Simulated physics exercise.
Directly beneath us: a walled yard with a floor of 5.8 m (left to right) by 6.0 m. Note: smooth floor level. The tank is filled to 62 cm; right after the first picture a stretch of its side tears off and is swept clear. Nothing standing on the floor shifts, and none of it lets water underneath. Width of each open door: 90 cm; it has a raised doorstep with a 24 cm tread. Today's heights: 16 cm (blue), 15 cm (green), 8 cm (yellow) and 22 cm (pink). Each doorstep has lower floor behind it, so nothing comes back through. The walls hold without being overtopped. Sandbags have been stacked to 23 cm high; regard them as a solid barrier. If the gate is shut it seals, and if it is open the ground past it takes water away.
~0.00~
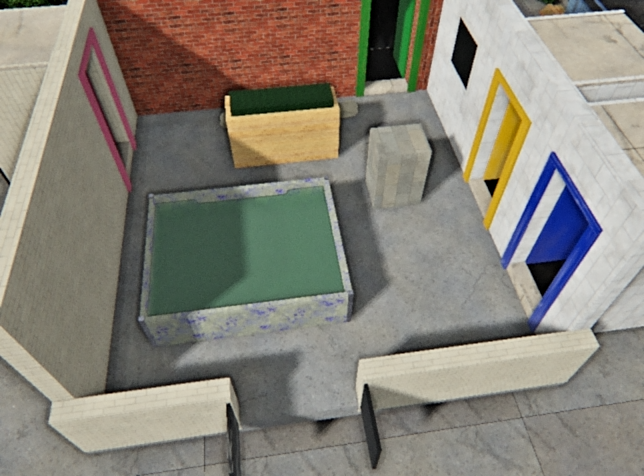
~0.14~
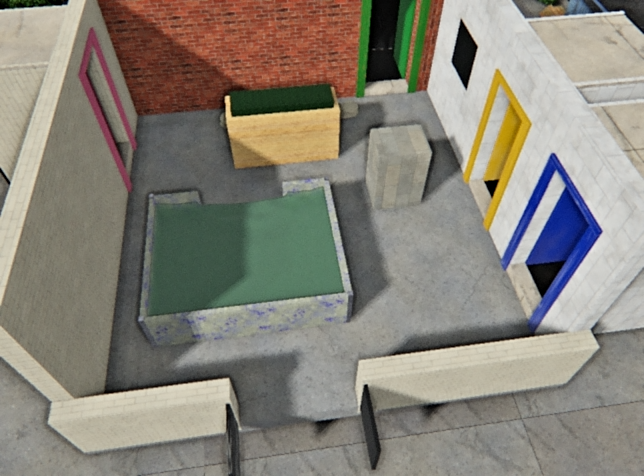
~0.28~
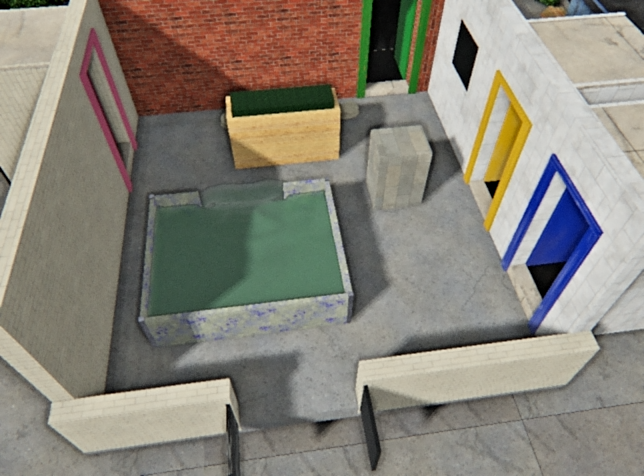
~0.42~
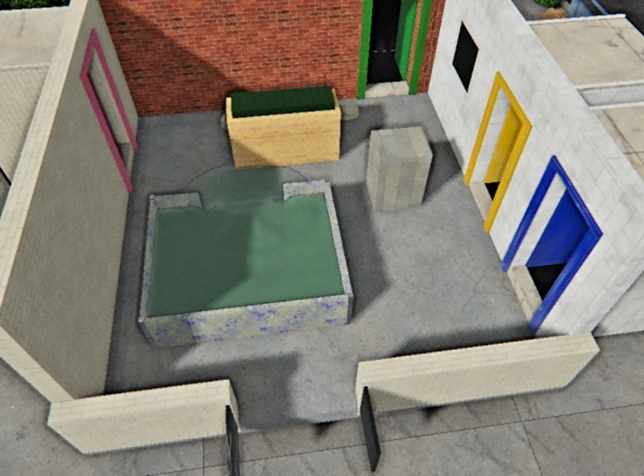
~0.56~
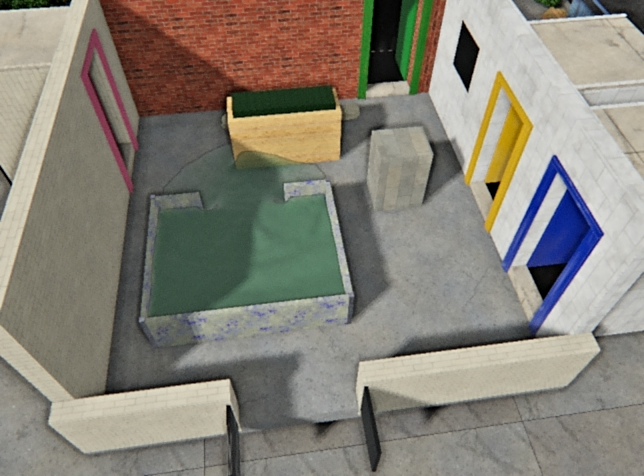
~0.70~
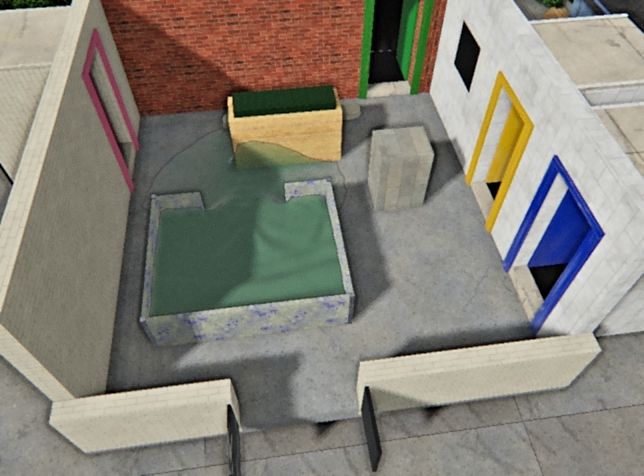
Green water stands in a speckled stone tank in a walled grey yard, seen from high above by a still camera. A pink-framed door is on the left, a green one at the back in red brick, yellow and blue ones on the right, with a tan planter and grey block behind the tank. Part of the tank's far side disappears, and water pours out, spreading thinly across the floor around the planter.
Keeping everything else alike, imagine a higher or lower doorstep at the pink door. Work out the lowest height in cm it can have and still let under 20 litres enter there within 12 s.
The lowest such height is roughly 23 cm.
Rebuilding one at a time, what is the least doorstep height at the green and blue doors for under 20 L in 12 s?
You'd want about 16 centimetres at green and about 10.0 centimetres at blue.
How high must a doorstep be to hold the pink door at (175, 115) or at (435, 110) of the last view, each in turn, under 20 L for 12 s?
Roughly 27 cm for the first and 12.5 cm for the second.
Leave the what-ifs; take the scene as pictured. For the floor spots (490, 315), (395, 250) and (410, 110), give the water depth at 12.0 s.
The three readings, in order, are 15, 7 and 11 cm.
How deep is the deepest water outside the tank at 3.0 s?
Max depth: Near 29 cm.
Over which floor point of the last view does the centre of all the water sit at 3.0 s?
Centre of mass: About (258, 210) px.
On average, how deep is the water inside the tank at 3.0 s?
Around 30 cm on average.
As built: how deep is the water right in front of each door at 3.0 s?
Centimetres: Blue = 0, green = 4, yellow = 7, pink = 28.
After 1.4 s water covers 25 % of the floor, deepest (48 cm) near (258, 172); 6 cm at the pink door, 0 litres in over its 22 cm doorstep.
After 3.0 s water covers 60 % of the floor, deepest (29 cm) near (258, 172); 28 cm at the pink door, 14 litres in over its 22 cm doorstep.
After 12.0 s water covers 95 % of the floor, deepest (16 cm) near (497, 309); 10 cm at the pink door, 25 litres in over its 22 cm doorstep.
At the pink door as built, the water arrived by 1.1 s and peaked near 29 cm at 2.6 s.
Run again over the same 12 s with other heights there, 64 litres in over 18.5 cm, 10 litres over 25 cm. The limit of 20 litres is kept from about 23 cm up.
